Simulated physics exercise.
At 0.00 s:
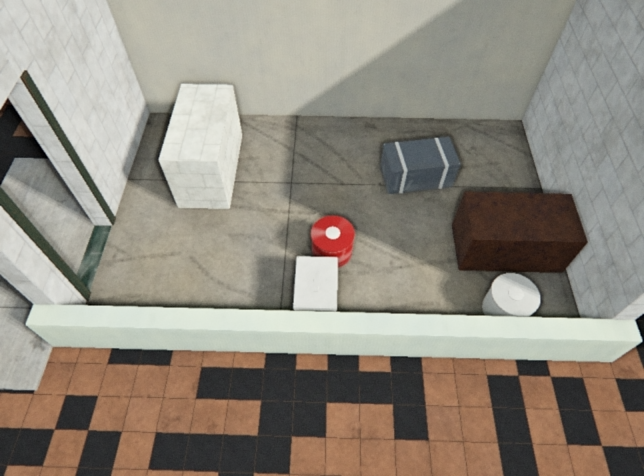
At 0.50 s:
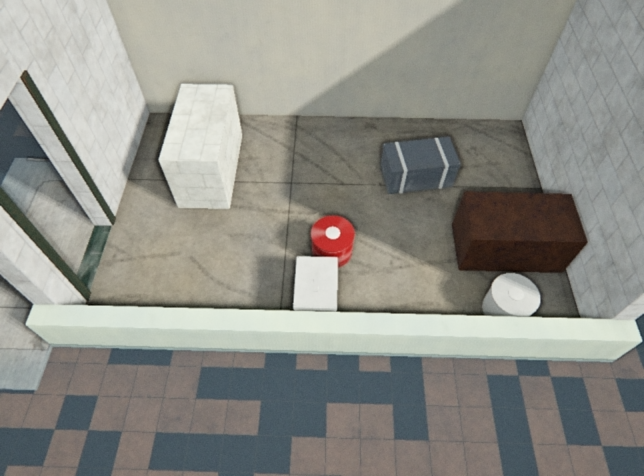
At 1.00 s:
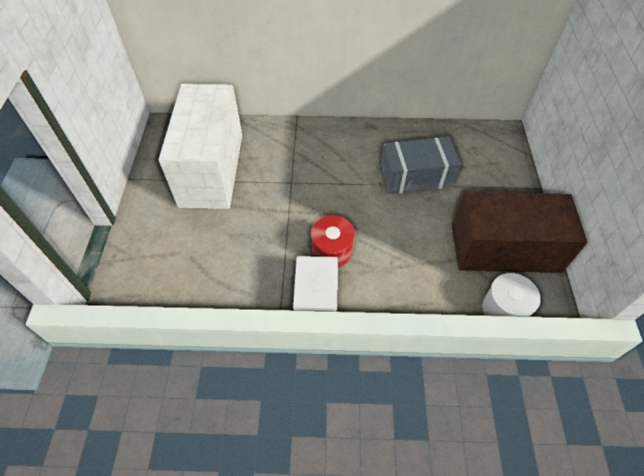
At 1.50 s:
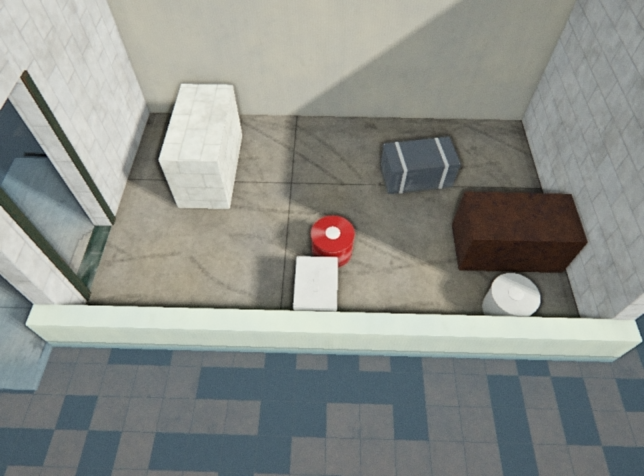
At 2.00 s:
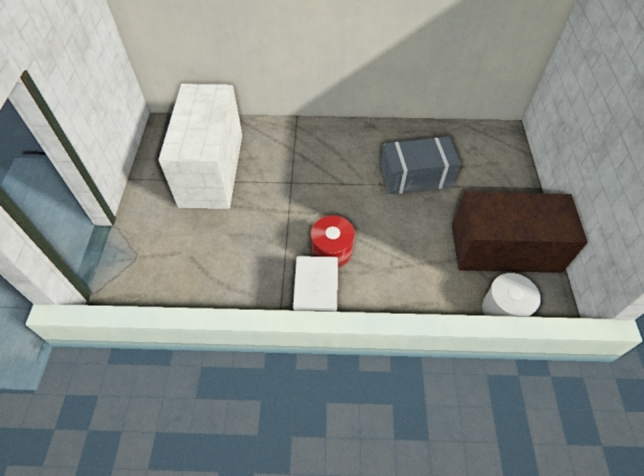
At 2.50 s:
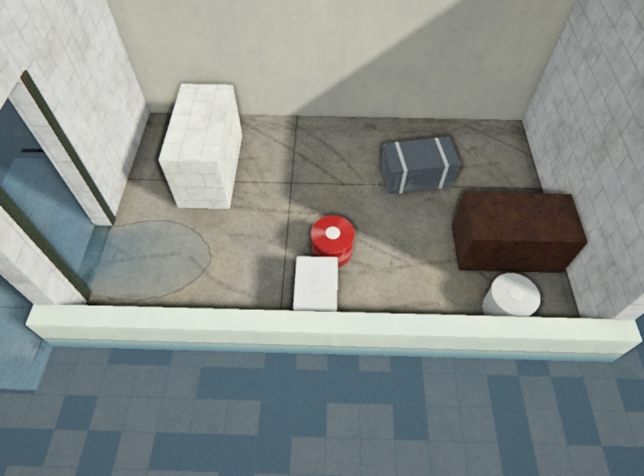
A ground-floor room with a bare grey floor and pale tiled walls is seen from above at a fixed angle, with an open doorway at the left. A tall white block, a red tub, a small white block, a grey strapped chest, a brown chest and a white tub stand inside. Bluish water covers the checkered paving outside, then slips through the doorway and spreads in a thin rounded patch, while the objects stay still.
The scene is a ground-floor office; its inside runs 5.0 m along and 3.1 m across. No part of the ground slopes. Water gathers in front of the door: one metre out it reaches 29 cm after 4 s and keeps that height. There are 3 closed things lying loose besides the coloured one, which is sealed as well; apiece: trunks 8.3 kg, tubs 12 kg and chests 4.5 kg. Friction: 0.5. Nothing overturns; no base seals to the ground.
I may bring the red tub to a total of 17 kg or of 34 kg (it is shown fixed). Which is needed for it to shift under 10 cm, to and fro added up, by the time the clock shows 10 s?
Just the heavier choice passes.
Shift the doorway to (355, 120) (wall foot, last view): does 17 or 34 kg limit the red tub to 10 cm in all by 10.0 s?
Result: The heavier mass is required.
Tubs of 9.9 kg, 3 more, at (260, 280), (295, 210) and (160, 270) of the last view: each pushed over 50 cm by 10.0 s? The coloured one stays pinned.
The first comes out above the threshold, the second above the threshold, the third above the threshold.
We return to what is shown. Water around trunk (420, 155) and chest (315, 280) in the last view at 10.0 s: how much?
First about 12 cm, second about 18 cm.
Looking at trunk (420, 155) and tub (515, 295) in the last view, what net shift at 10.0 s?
Shifts: 120 cm / 40 cm.
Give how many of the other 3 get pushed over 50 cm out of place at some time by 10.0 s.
The total is 3.
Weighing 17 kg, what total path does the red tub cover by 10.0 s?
Around 300 cm in total.
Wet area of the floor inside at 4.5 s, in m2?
Roughly 7.0 m2.
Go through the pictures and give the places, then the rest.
The red tub at (333, 233), on the bottom; 0.0 m2 under water; 0 of 4 have shifted, in the first frame.
The red tub at (333, 233), on the bottom; water covers 0.0 m2; 0 of 4 have shifted, in the second frame.
The red tub at (333, 233) rests on the ground; water covers 0.0 m2; 0 of 4 have shifted, in the third frame.
The red tub at (333, 233) rests on the ground; 0.0 m2 under water; 0 of 4 have shifted, in the fourth frame.
The red tub at (333, 233) rests on the ground; water covers 0.2 m2; 0 of 4 have shifted, in the fifth frame.
The red tub at (333, 233) rests on the ground; water covers 0.9 m2; 0 of 4 have shifted, in the sixth frame.
After 3.5 s the red tub would be 0 cm from its start with 17 kg and 0 cm from its start with 34 kg; 0 cm of water round it then.
After 4.5 s the red tub would be 1 cm from its start with 17 kg and 0 cm from its start with 34 kg; 6 cm of water round it then.
After 7.0 s the red tub would be 73 cm from its start with 17 kg and 0 cm from its start with 34 kg; 7 cm of water round it then.
After 10.0 s the red tub would be 223 cm from its start with 17 kg and 0 cm from its start with 34 kg; 11 cm of water round it then.
